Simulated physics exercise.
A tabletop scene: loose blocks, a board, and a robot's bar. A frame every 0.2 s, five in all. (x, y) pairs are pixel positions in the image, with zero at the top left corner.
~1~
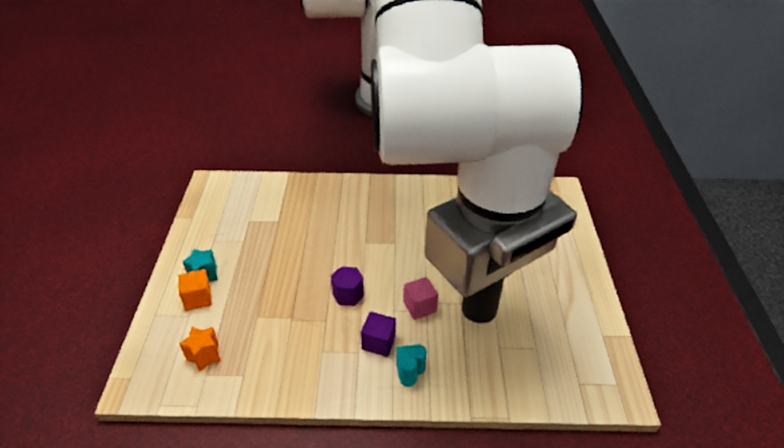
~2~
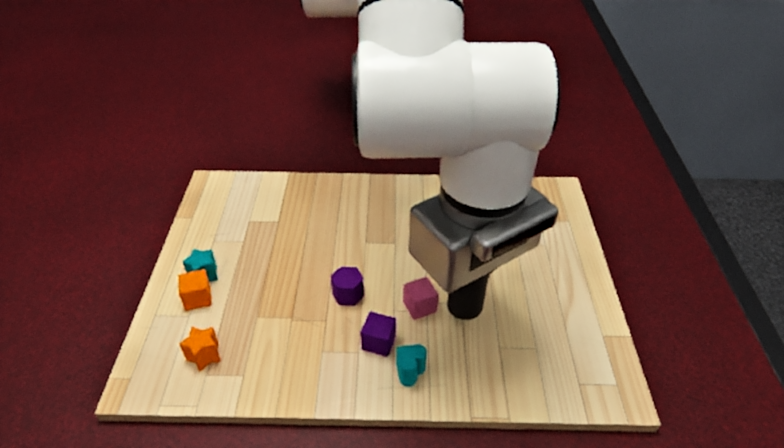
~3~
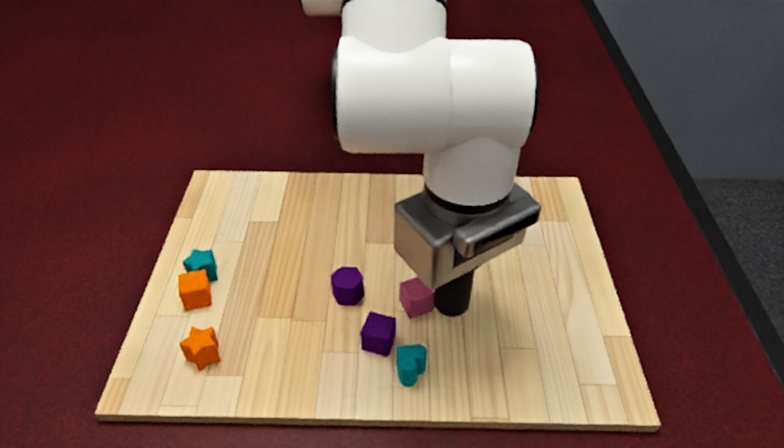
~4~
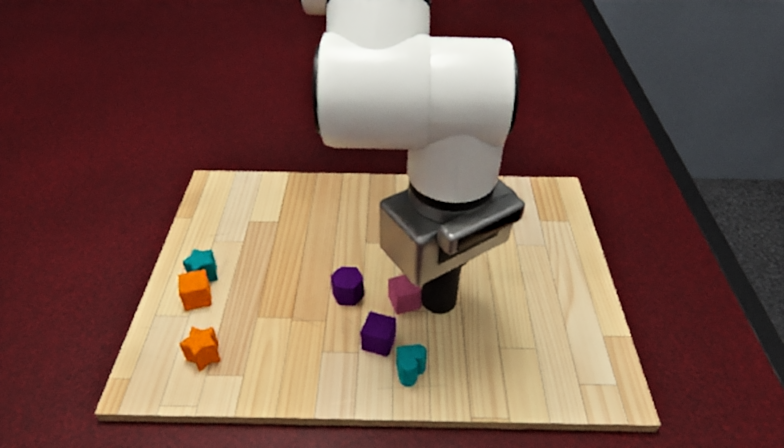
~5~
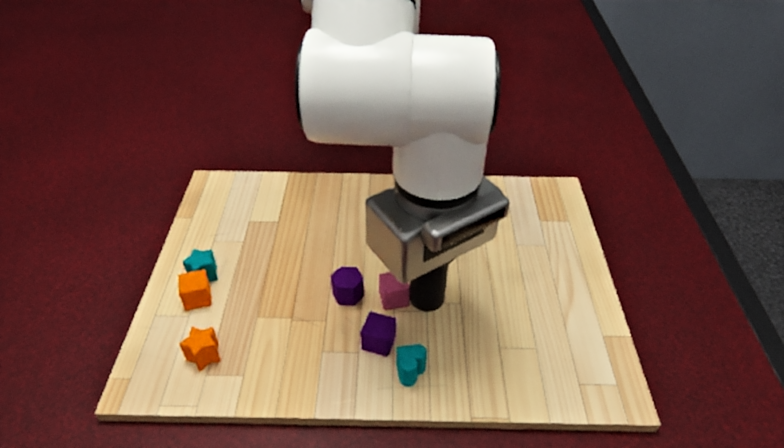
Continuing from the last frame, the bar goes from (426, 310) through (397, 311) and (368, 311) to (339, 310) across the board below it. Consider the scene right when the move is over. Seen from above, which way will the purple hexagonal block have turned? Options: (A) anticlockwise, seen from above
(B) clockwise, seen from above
Choice A: Anticlockwise, seen from above.
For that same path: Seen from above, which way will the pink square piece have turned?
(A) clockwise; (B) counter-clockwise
It's A.
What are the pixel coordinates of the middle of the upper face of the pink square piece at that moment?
Around (365, 269).
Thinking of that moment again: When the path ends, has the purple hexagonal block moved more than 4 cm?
My answer is no.
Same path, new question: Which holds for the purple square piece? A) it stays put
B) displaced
I'll go with A - it stays put.
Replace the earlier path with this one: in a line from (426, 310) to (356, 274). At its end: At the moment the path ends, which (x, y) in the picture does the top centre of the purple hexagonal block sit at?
The centre of its top will be at (320, 272).
The first path, step by step. One third of the way, bar at (397, 299); purple hexagonal block at (343, 275); pink square piece at (376, 275), turned 50° clockwise.
Two thirds of the way, bar at (367, 299); purple hexagonal block at (337, 271), turned 45° anticlockwise; pink square piece at (365, 270), turned 95° clockwise.
At the end, bar at (338, 298); purple hexagonal block at (331, 269), turned 20° anticlockwise; purple square piece not moved; pink square piece at (365, 269), turned 100° clockwise.
